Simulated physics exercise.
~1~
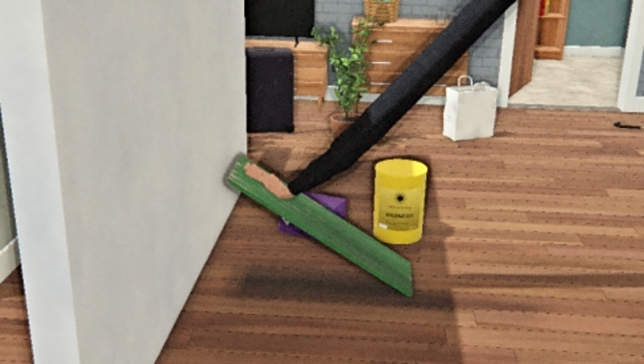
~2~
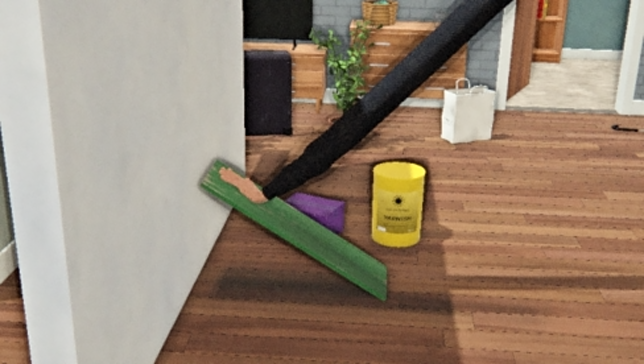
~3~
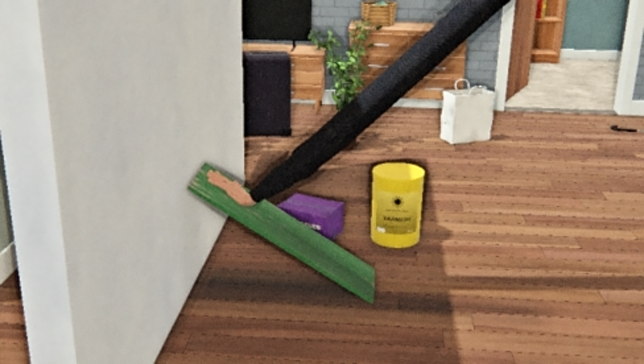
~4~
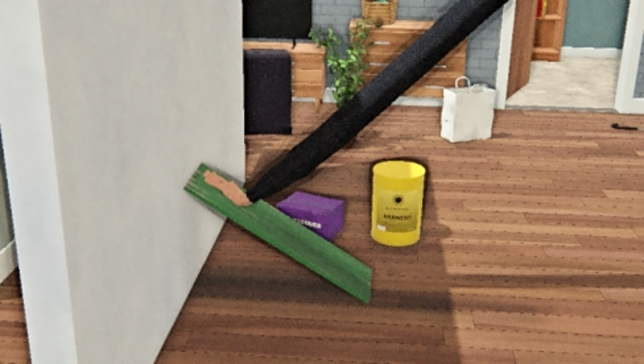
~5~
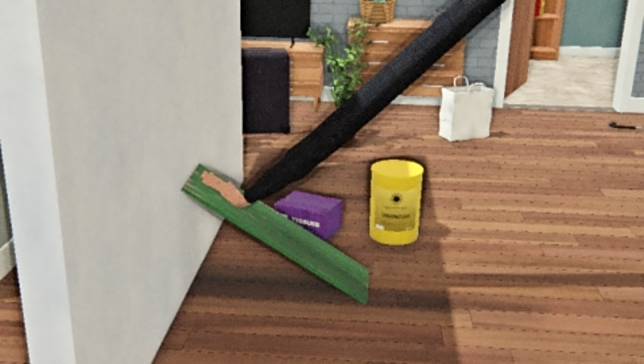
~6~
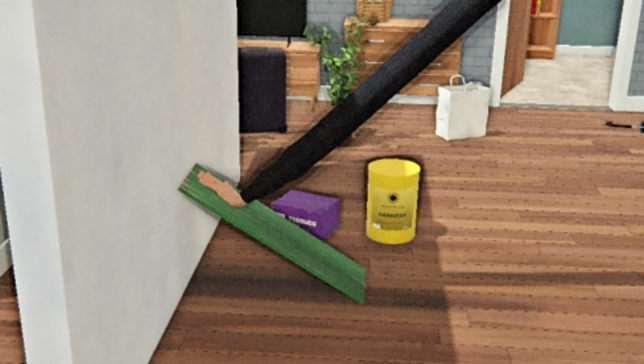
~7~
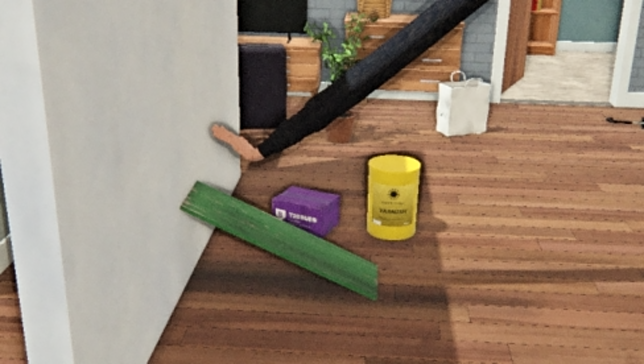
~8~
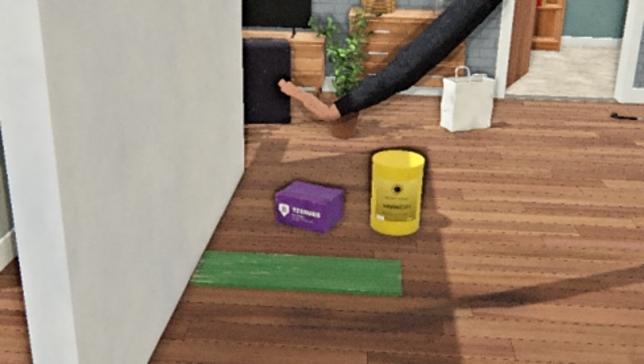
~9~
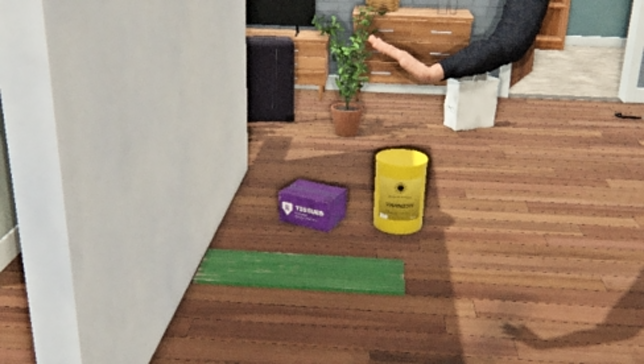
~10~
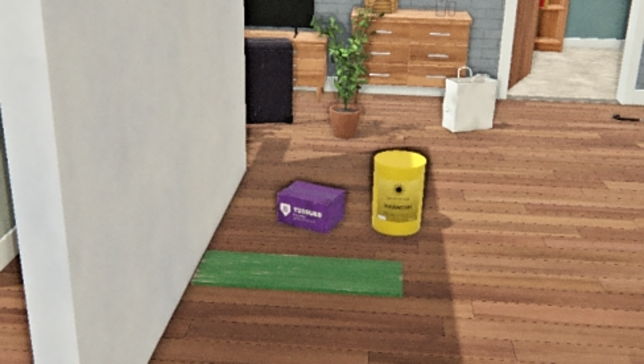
At first, a hand at the end of a dark-sleeved arm holds a green board at a slant beside a bare white wall, partly covering a purple box, with a yellow pail standing to the right. The hand shifts the board to the left, bringing its upper end against the wall and revealing more of the box. It holds the board there briefly, then lets go and draws back. The board gives way, sliding down the wall until it lies flat on the wooden floor. The arm leaves the view, and the board rests in front of the unmoved box and pail.
